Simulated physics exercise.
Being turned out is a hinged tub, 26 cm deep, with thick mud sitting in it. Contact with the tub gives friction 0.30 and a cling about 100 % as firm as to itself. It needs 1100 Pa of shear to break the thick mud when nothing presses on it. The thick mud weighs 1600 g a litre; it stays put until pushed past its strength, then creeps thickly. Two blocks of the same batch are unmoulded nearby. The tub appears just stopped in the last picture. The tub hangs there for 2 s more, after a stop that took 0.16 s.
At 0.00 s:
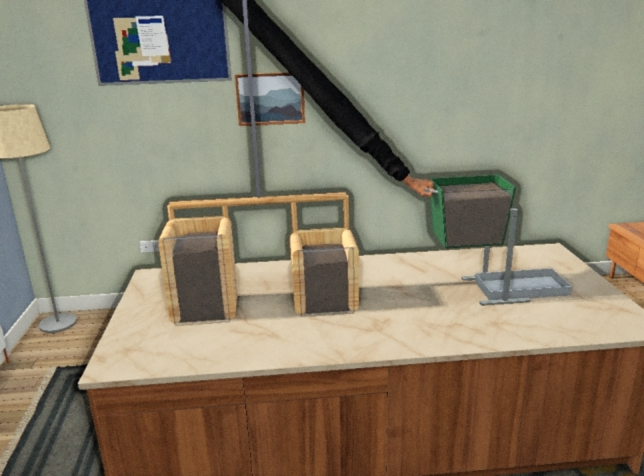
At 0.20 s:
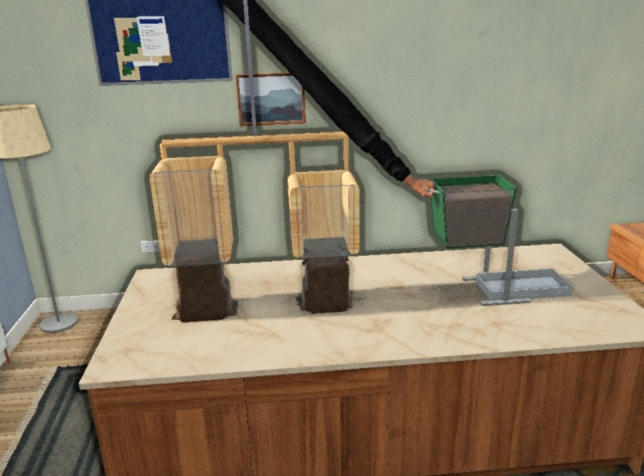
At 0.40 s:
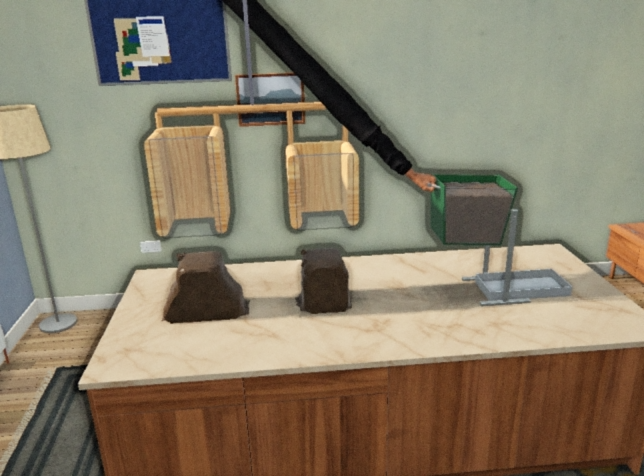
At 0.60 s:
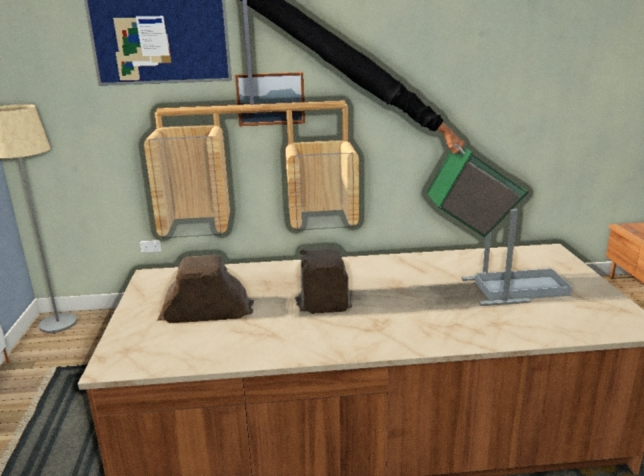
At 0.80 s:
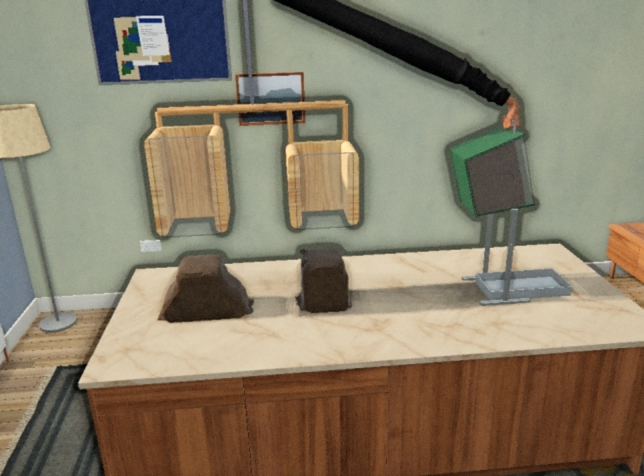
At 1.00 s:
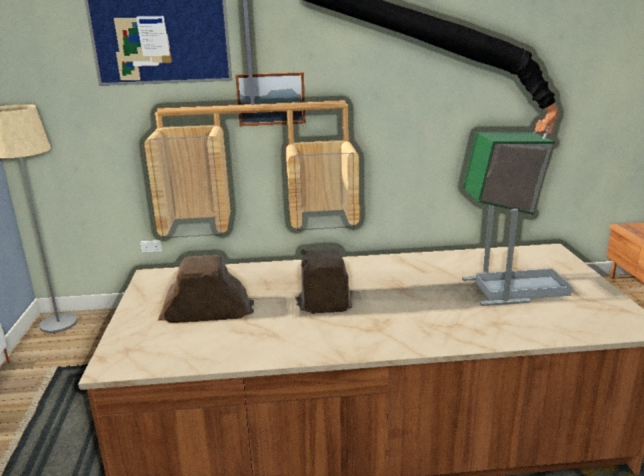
A black-sleeved arm tilting a green tub of mud onto its side after wooden moulds lift off two slumping dark blocks.
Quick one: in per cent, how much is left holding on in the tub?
Expect around 37 %.
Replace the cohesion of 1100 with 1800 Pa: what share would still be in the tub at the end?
I'd expect about 100 percent.
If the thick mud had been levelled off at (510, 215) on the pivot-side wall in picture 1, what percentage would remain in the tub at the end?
I'd put it close to 60 in a hundred.
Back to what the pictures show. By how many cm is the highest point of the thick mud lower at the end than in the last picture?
About 17 cm.
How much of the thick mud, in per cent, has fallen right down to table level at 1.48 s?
Roughly 5 per cent.
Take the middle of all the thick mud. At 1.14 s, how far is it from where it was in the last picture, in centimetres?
Close to 6 centimetres.
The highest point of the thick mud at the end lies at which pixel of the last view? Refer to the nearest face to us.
(500, 184).
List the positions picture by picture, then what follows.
In the first picture, handle-side rim at (444, 192), tilt 0 degrees; crest of the thick mud at (505, 196); block heights 37 cm, 27 cm (left to right).
In the second picture, handle-side rim at (444, 192), tilt 0 degrees; crest of the thick mud at (506, 196); block heights 34 cm, 26 cm (left to right).
In the third picture, handle-side rim at (446, 187), tilt 4 degrees; crest of the thick mud at (451, 196); block heights 27 cm, 25 cm (left to right).
In the fourth picture, handle-side rim at (473, 154), tilt 35 degrees; crest of the thick mud at (471, 164); block heights 25 cm, 25 cm (left to right).
In the fifth picture, handle-side rim at (524, 136), tilt 75 degrees; crest of the thick mud at (512, 143); block heights 25 cm, 25 cm (left to right).
In the sixth picture, handle-side rim at (554, 144), tilt 99 degrees; crest of the thick mud at (504, 146); block heights 25 cm, 25 cm (left to right).
After 1.14 s, the tub is at 100 degrees and holds 85 %.
After 1.31 s, the tub is at 100 degrees and holds 51 %.
After 1.48 s, the tub is at 100 degrees and holds 37 %.
After 1.65 s, the tub is at 100 degrees and holds 37 %.
After 3.00 s, the tub is at 100 degrees and holds 37 %.
